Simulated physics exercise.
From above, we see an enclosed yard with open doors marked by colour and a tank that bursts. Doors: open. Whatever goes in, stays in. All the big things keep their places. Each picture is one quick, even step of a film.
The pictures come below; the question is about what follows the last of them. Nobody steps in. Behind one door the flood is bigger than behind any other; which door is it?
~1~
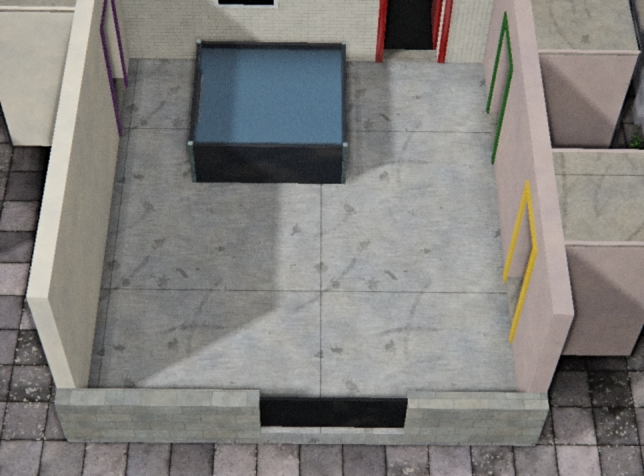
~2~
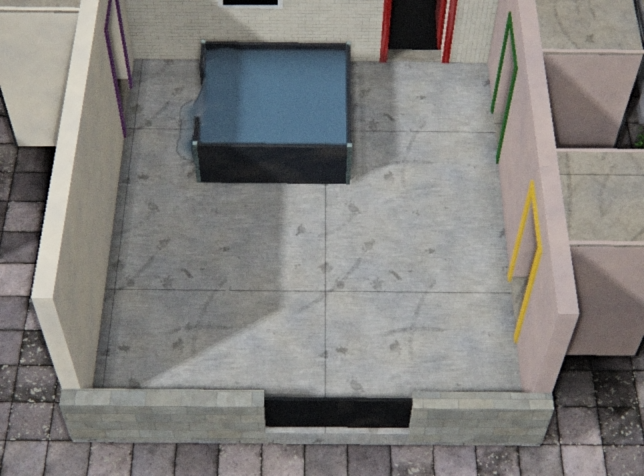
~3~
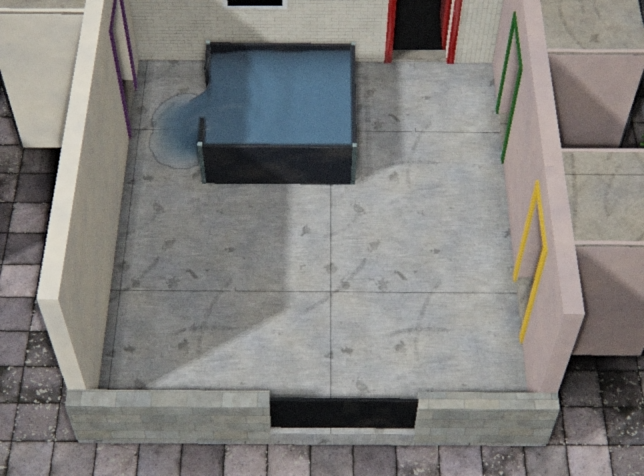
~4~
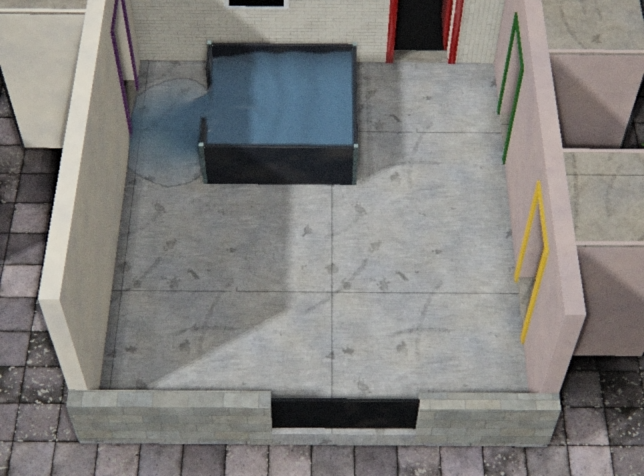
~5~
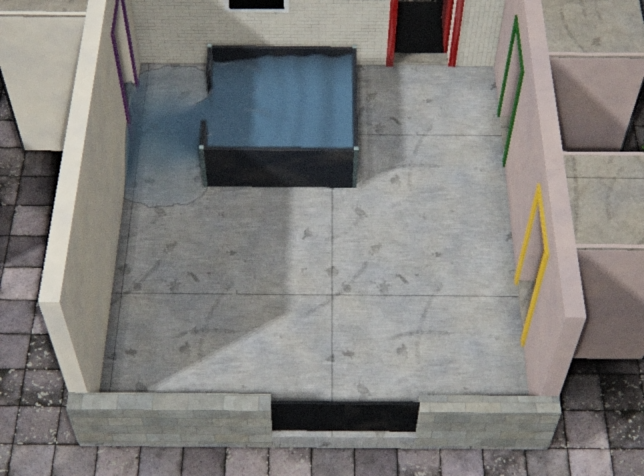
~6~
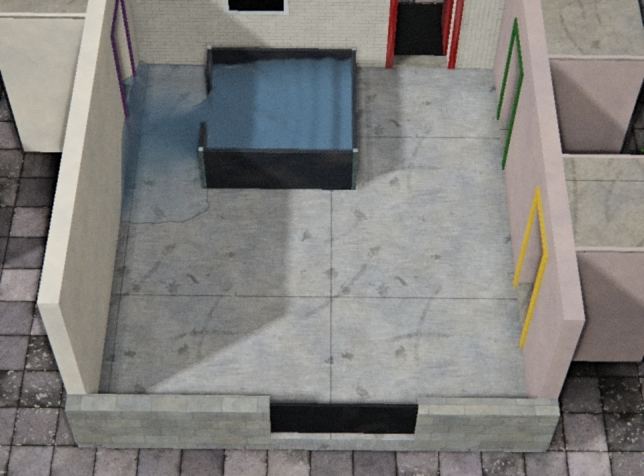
It is the purple door.
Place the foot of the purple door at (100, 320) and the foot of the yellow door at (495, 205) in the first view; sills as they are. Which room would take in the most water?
That would be the one in green.
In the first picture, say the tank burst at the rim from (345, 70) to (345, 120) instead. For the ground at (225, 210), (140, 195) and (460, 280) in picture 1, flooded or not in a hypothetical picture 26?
Point by point, in the order asked: Bare, bare, waterlogged.
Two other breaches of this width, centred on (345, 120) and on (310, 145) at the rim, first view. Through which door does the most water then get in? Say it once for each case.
The green one, then the red one.
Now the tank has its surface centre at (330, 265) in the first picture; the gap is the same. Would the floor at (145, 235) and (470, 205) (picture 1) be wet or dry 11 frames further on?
Point one soaked, point two left dry.
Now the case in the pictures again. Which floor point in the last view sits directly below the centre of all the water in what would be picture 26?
It is near (252, 164).
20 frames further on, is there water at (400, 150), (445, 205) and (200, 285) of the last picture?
Taking them in turn: Not wetted, not wetted, drenched.
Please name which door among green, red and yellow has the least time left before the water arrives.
The red door.
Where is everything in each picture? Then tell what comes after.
The first picture shows the water tank at (270, 96) is whole and still.
In the second picture, the front is at (189, 156), out from the gap at (204, 116).
In the third picture, the front is at (164, 107), out from the gap at (209, 119).
In the fourth picture, water pours out at (210, 120) and has run to (129, 160).
In the fifth picture, the front is at (125, 193), out from the gap at (211, 123).
In the sixth picture, water pours out at (210, 124) and has run to (122, 217).
A moment on, water covers 15 % of the floor; purple door a lot in, yellow door not reached, red door not reached, green door not reached.
Next, water covers 35 % of the floor; purple door a lot in, yellow door not reached, red door not reached, green door not reached.
Then, water covers 60 % of the floor; purple door a lot in, yellow door not reached, red door a trickle in, green door wet at the sill, nothing in.
Later, water covers 85 % of the floor; purple door a lot in, yellow door wet at the sill, nothing in, red door some in, green door some in.
In the end, water covers 95 % of the floor; purple door a lot in, yellow door wet at the sill, nothing in, red door some in, green door some in; the purple door has let in the most.
